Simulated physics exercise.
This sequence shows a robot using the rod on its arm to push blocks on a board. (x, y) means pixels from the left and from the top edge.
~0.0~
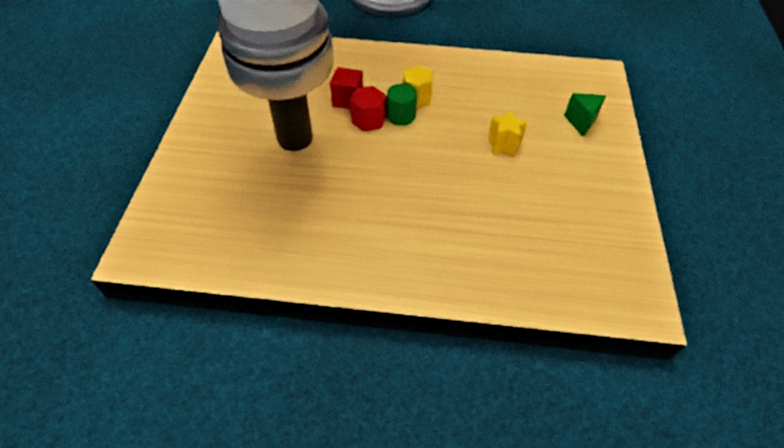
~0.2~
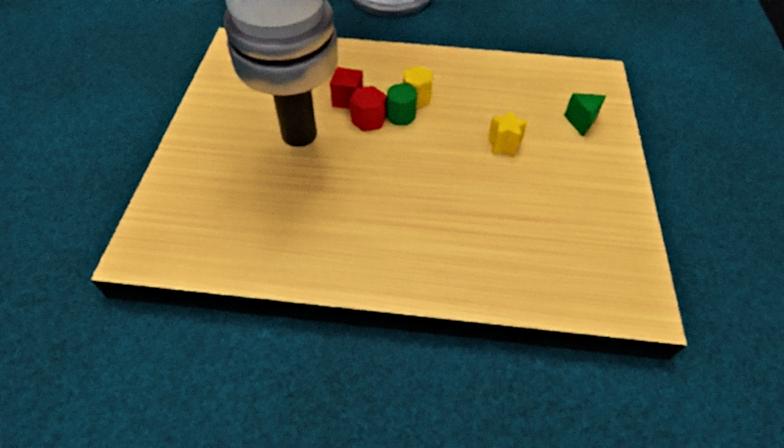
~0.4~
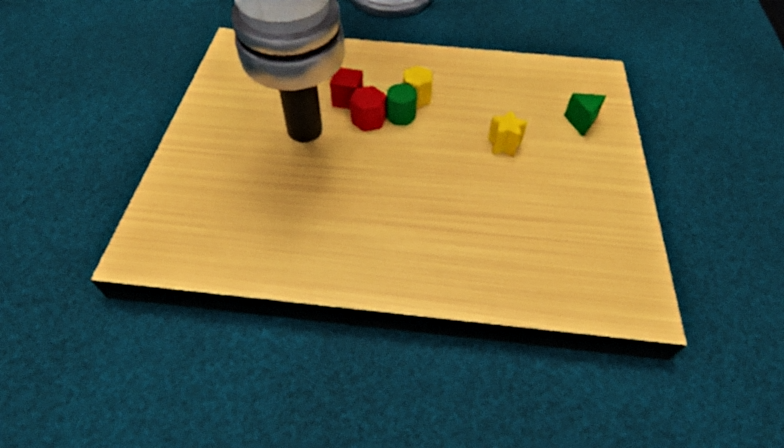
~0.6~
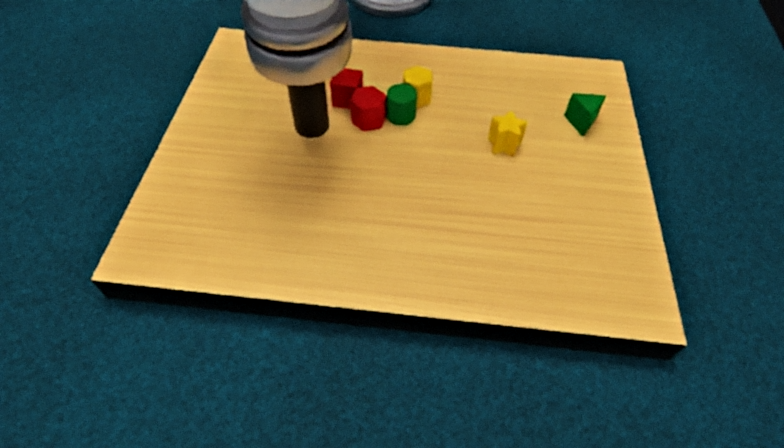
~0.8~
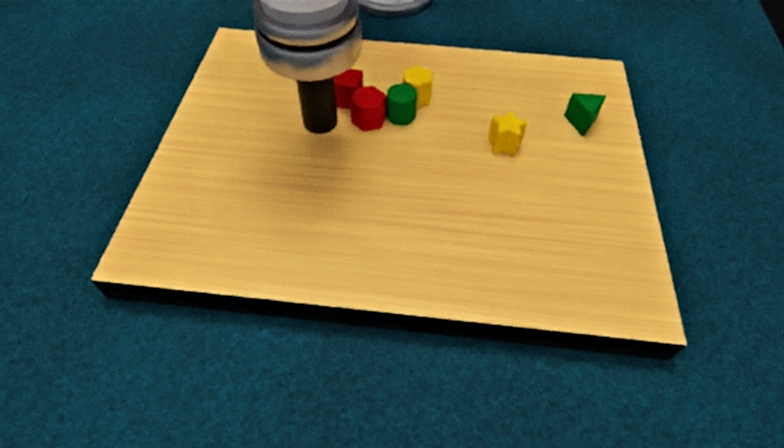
On a wooden board over dark teal cloth, a robot arm's black rod moves slightly right and away beside unmoving coloured blocks.
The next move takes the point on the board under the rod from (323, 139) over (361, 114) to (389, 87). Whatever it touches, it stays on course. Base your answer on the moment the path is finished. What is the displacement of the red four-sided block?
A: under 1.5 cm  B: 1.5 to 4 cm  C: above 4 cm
That would be B.
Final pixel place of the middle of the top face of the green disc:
My estimate: (437, 96).
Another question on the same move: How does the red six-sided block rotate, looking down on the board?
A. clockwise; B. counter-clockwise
A.
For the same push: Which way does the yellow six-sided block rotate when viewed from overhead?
The turn is anti-clockwise.
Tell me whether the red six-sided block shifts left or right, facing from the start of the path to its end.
It moves right.
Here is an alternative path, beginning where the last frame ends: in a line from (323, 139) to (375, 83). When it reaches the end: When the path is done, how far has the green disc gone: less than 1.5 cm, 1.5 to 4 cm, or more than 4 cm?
It goes 1.5 to 4 cm.
The first path, step by step. One third of the way, rod (348, 105); red six-sided block (380, 94), turned 25° clockwise; green disc (413, 93); yellow six-sided block (420, 74).
Two thirds of the way, rod (372, 88); red four-sided block (352, 68), turned 55° anticlockwise; red six-sided block (404, 89), turned 65° clockwise; green disc (435, 95); yellow six-sided block (425, 73), turned 25° anticlockwise.
At the end, rod (389, 70); red four-sided block (352, 66), turned 70° anticlockwise; red six-sided block (407, 88), turned 75° clockwise; green disc (437, 96); yellow six-sided block (427, 73), turned 35° anticlockwise.
